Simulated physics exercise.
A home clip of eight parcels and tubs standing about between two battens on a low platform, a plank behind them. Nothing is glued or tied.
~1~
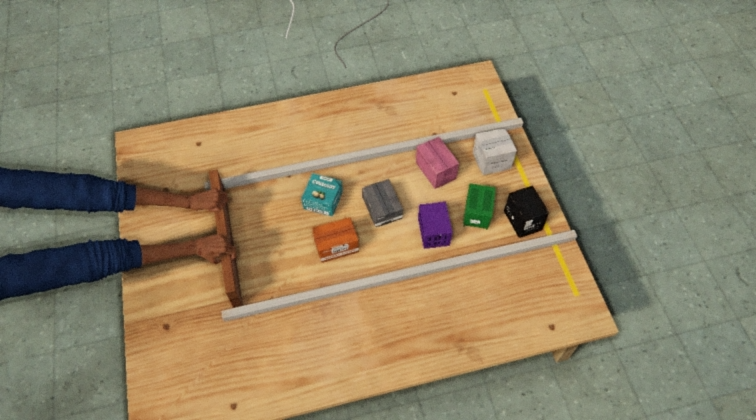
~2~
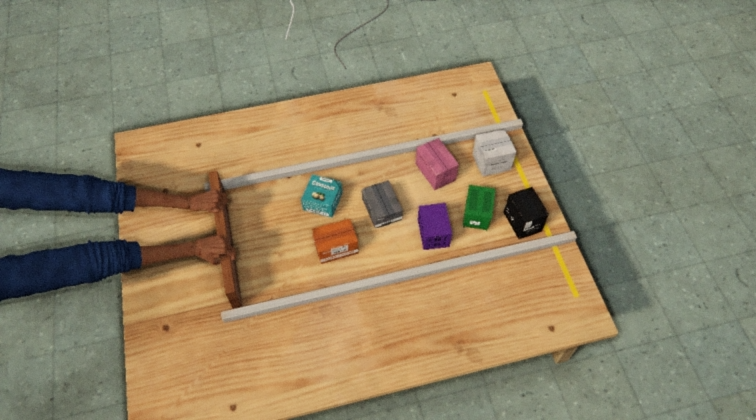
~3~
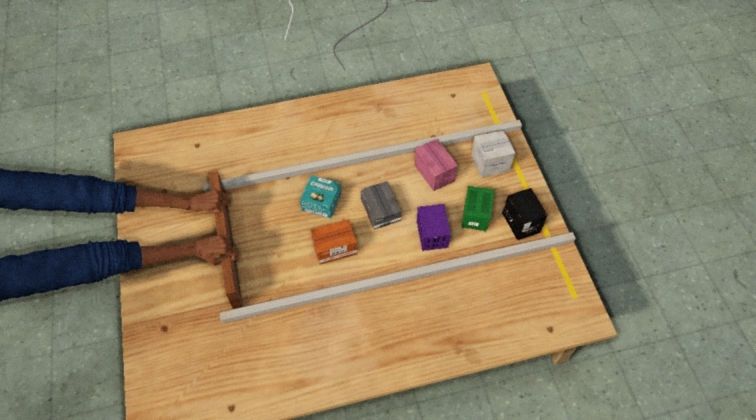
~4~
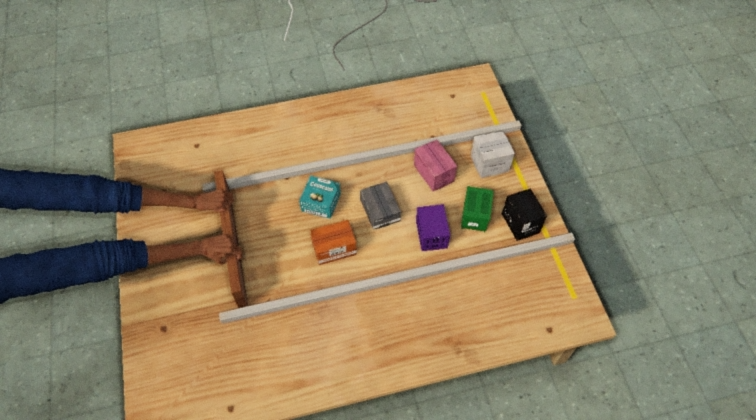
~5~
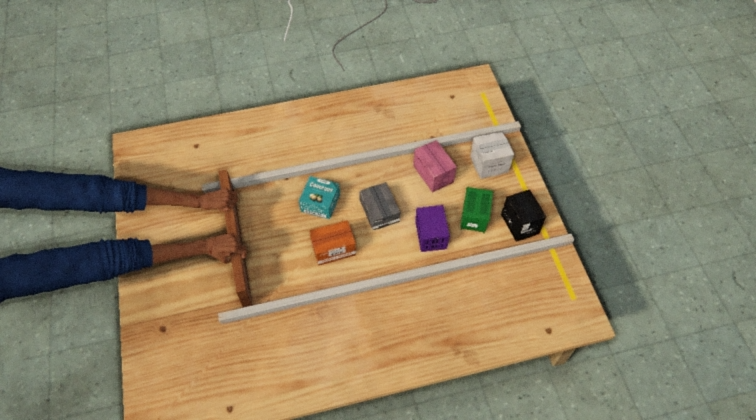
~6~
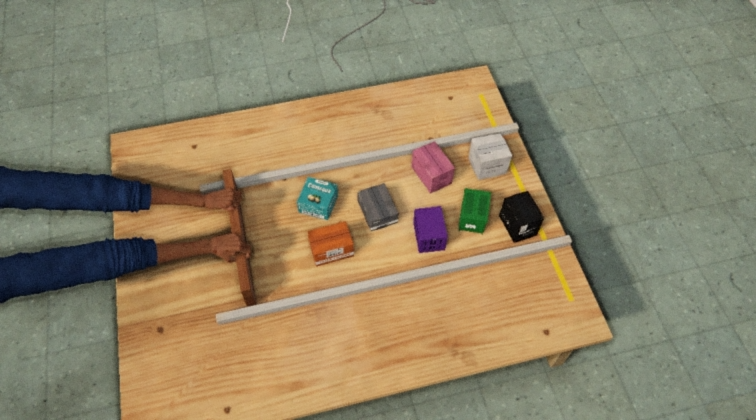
At first, two hands hold a wooden plank upright across the left end of two pale battens on a low platform, with eight colourful boxes standing to its right. Then the hands slide the plank slightly rightward between the battens, still short of the boxes, which stay in place near the yellow tape.
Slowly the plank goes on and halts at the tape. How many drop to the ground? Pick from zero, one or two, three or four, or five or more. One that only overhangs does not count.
Outcome: The number that fall off is five or more.
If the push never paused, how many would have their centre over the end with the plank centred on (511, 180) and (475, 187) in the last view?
It would be 6 and 3.
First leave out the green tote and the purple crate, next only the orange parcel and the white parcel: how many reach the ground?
The counts: 4 and 4.
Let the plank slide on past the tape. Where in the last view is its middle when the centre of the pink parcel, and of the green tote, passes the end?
Near (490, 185) and (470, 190).
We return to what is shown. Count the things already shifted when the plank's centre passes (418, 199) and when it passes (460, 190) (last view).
The counts are 8 and 8.
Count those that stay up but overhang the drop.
The number is 2.
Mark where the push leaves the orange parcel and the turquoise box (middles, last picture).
The orange parcel stops around (552, 201); the turquoise box around (523, 146).
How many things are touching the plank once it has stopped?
In contact: 2.
Early on, none off yet; black parcel at rest near (521, 217); white parcel at rest near (489, 157); green tote at rest near (474, 212).
A while later, none off yet; black parcel travelled about its own width near (542, 215); white parcel travelled about its own width near (510, 154); green tote travelled about its own width near (510, 199).
Finally, the number that fall off is five or more; lost, grey parcel, purple crate, pink parcel, green tote, white parcel and black parcel.
